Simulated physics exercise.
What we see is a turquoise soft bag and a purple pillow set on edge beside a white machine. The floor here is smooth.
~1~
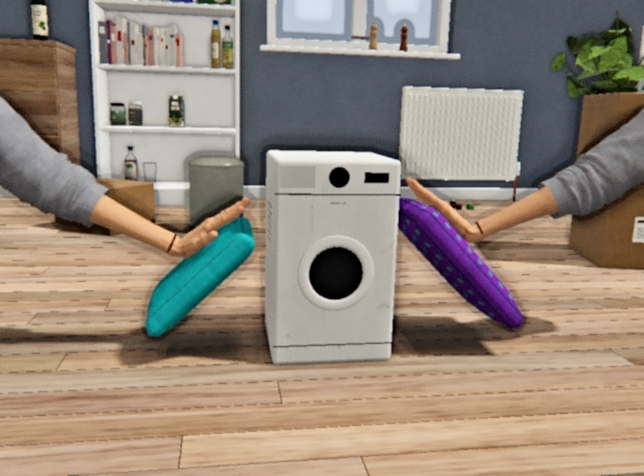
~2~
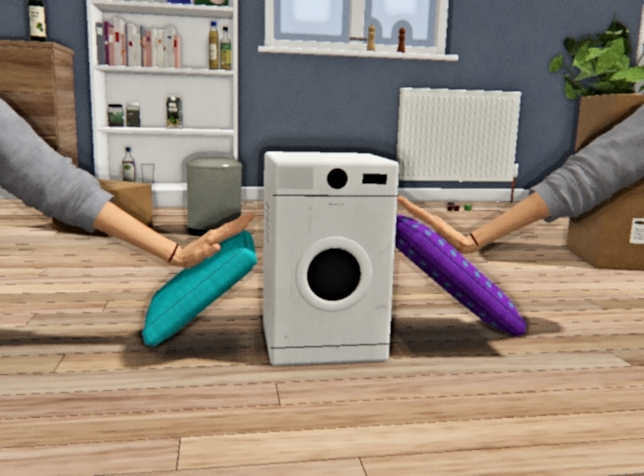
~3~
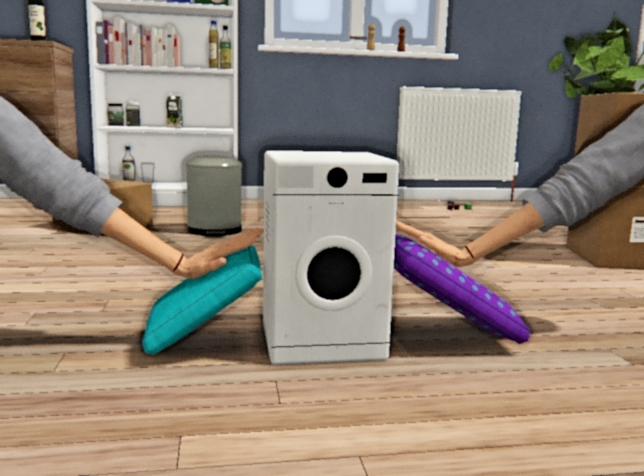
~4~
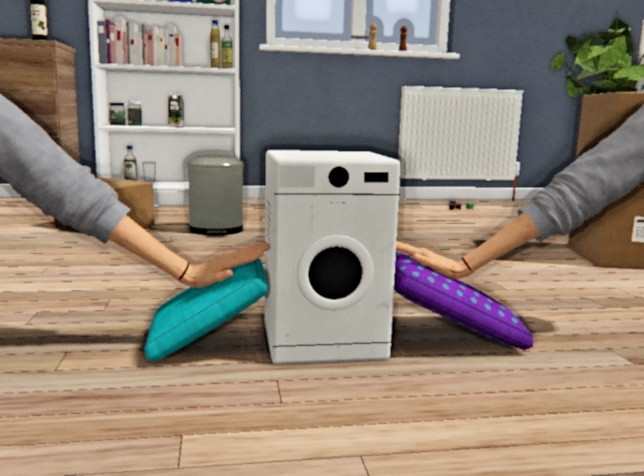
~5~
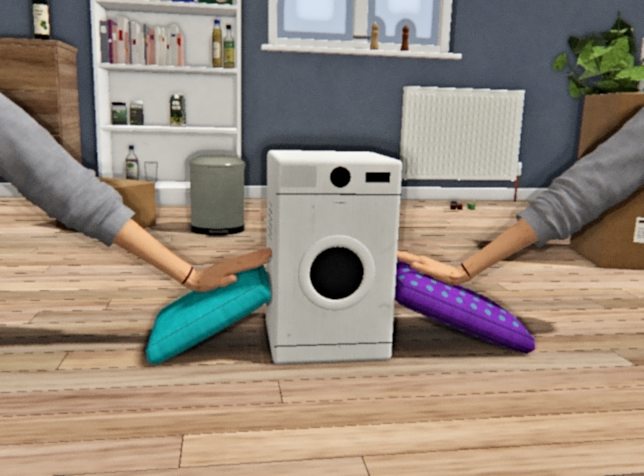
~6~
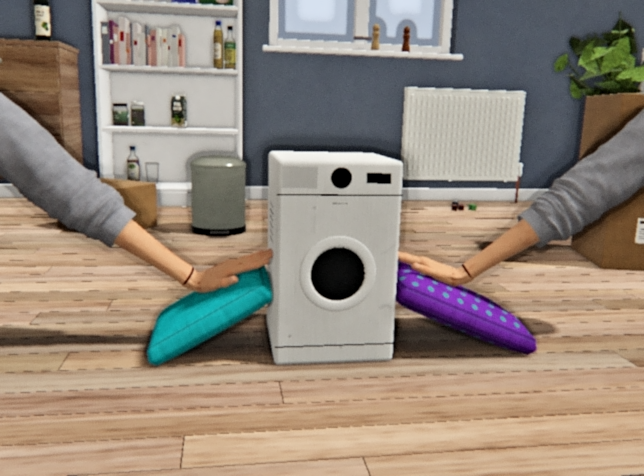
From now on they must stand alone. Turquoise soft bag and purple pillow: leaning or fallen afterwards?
Turquoise soft bag - fallen; purple pillow - fallen.
Then, 0.24 s past the final frame, soft bag flat on the floor near (205, 327); pillow flat on the floor near (450, 323).
Then, 0.42 s past the final frame, soft bag flat on the floor near (205, 329); pillow flat on the floor near (452, 324).
When it is over, soft bag flat on the floor near (205, 331); pillow flat on the floor near (452, 324). The turquoise soft bag slumps to the floor and the purple pillow slides down flat.
